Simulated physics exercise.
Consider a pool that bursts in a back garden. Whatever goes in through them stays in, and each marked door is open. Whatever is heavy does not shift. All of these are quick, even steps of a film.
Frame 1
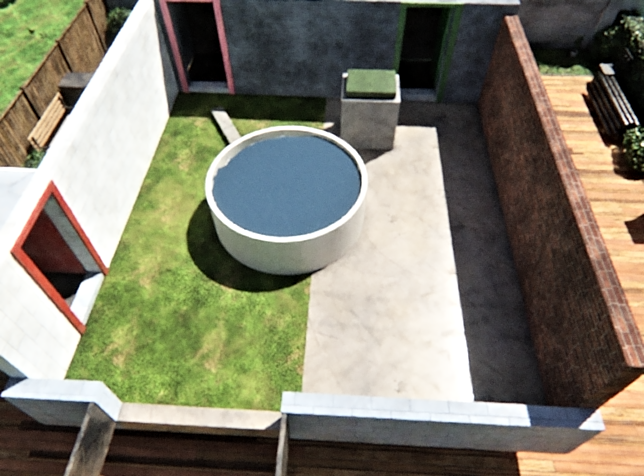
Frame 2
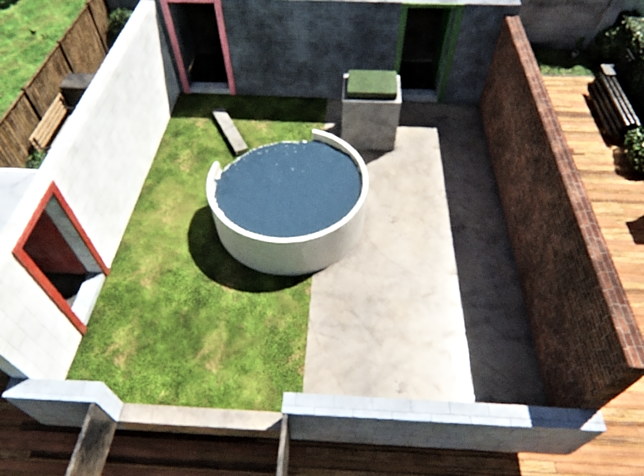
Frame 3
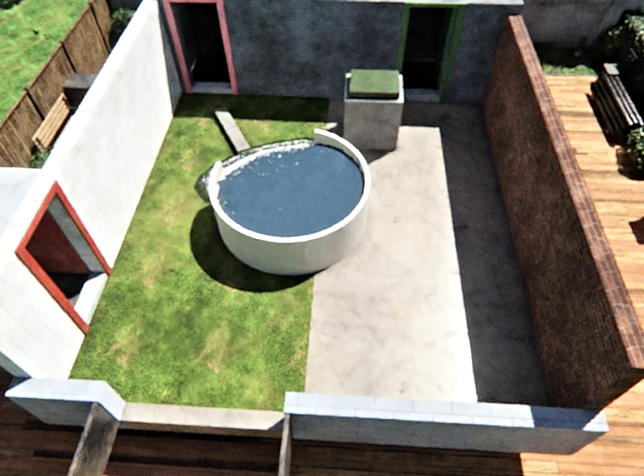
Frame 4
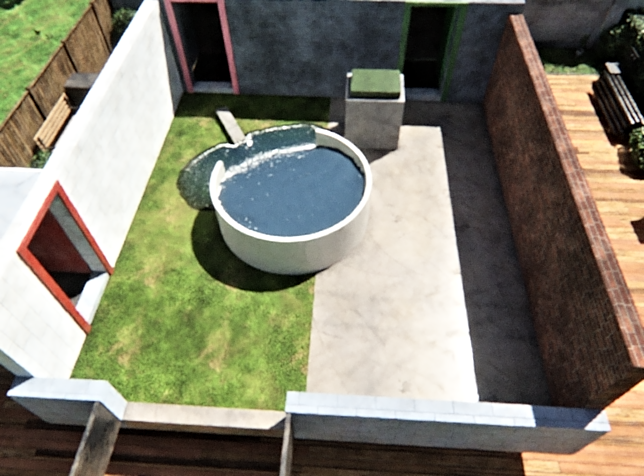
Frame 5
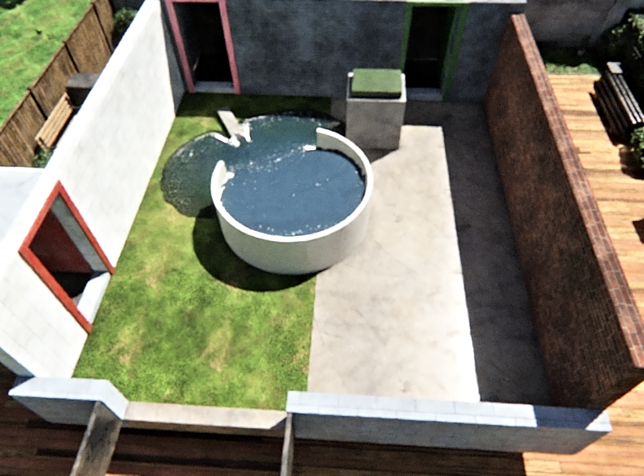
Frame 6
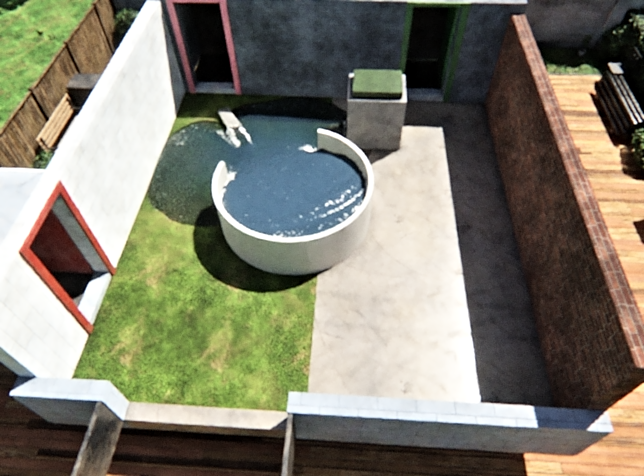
A round white pool in a walled garden broke open on its far side, and water poured out, spreading across the grass to the left and back around a small plank lying there.
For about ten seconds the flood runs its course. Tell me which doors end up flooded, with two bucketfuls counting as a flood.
The red door does not surpass two buckets, the pink door surpasses two buckets, the green door does not surpass two buckets.
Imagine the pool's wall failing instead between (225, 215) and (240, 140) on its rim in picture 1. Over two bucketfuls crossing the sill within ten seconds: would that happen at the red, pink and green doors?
Red door: Beyond the mark; pink door: Beyond the mark; green door: Short of the mark.
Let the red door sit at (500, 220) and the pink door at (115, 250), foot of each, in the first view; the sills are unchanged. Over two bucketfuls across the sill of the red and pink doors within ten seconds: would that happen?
Red falls short, pink falls short.
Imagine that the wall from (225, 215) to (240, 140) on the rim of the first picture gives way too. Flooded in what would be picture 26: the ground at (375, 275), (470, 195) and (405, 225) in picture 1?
In turn: Free of water, not flooded, not flooded.
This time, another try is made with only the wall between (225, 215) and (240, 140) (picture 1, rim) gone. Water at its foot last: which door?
My answer: The green door.
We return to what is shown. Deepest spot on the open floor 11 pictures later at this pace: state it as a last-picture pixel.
Roughly at (209, 98).
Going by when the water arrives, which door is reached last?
Result: The one in red.
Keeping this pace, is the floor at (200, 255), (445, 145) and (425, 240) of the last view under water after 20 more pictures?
Lab note, in the order given: Wet through, wet through, unwetted.
A moment on, water covers 25 % of the floor; the red door not reached, the pink door wet at the sill, nothing in, the green door not reached.
Next, water covers 30 % of the floor; the red door not reached, the pink door over two buckets in, the green door wet at the sill, nothing in.
Then, water covers 45 % of the floor; the red door wet at the sill, nothing in, the pink door far over two buckets in, the green door wet at the sill, nothing in.
Later, water covers 75 % of the floor; the red door wet at the sill, nothing in, the pink door far over two buckets in, the green door wet at the sill, nothing in.
In the end, water covers 95 % of the floor; the red door wet at the sill, nothing in, the pink door far over two buckets in, the green door wet at the sill, nothing in.
